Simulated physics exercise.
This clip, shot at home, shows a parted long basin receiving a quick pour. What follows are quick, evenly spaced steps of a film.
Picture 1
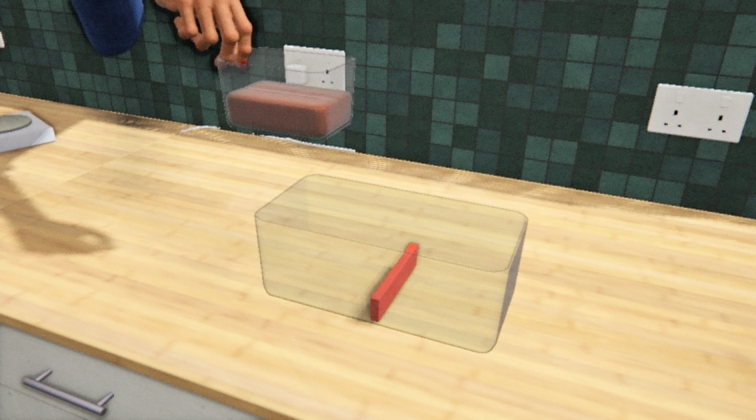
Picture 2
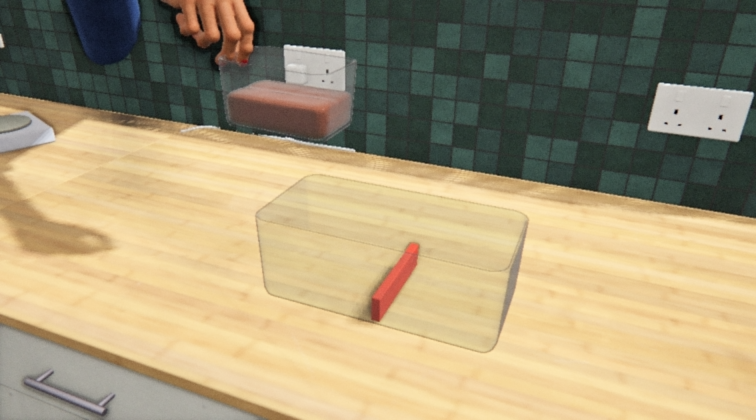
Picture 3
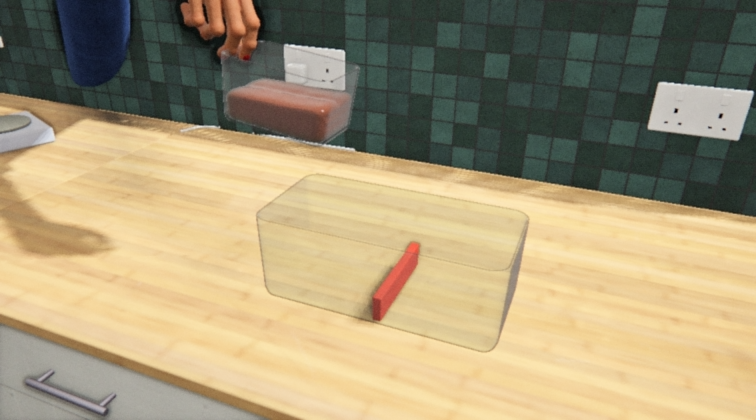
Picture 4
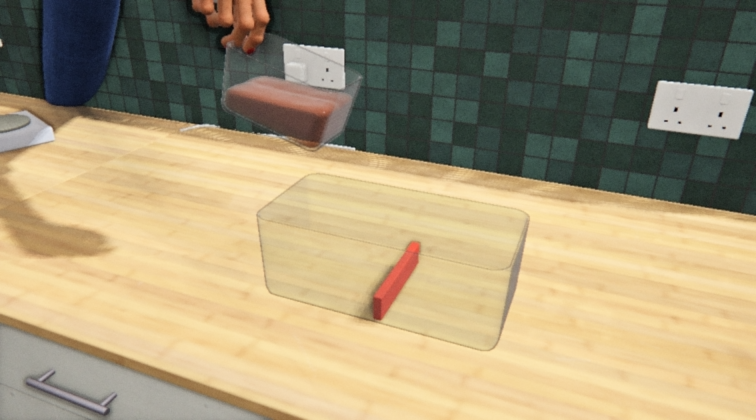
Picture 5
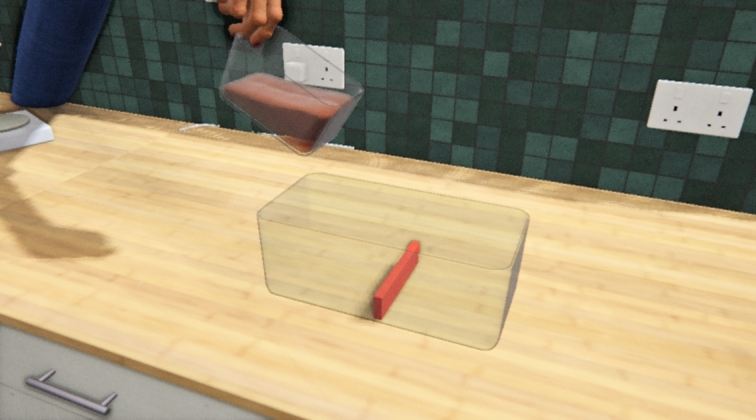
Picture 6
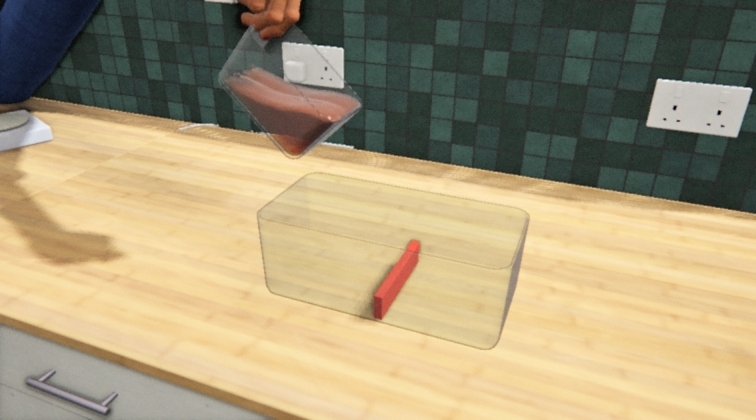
A hand held a small clear container of reddish-brown tea above a wooden counter and tilted it steadily down to the right, behind a still, see-through basin with a red divider inside.
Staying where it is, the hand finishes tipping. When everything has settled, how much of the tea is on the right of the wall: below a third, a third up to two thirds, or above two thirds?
The part right of the wall will probably remain beneath one third.
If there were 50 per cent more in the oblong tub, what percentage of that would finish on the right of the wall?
Estimate: Close to 30 per cent.
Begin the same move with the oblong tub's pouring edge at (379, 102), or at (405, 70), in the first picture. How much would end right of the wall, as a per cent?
Near 50 % and 70 %.
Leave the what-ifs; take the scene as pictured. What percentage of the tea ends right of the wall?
Around 10 percent.
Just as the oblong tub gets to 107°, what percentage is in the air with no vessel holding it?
About 30 per cent.
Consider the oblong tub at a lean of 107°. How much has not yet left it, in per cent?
It works out to close to 20 percent.
A moment on, the oblong tub is tipped right over and 18 per cent is still to pour, 53 is left of the wall and 1 right of it.
Next, the oblong tub is tipped right over and 2 per cent is still to pour, 82 is left of the wall and 5 right of it.
Then the oblong tub is tipped right over and 0 per cent is still to pour, 86 is left of the wall and 10 right of it.
Later the oblong tub is tipped right over and 0 per cent is still to pour, 86 is left of the wall and 10 right of it.
At rest 86 per cent lies left of the wall, 10 right of it and 4 outside.
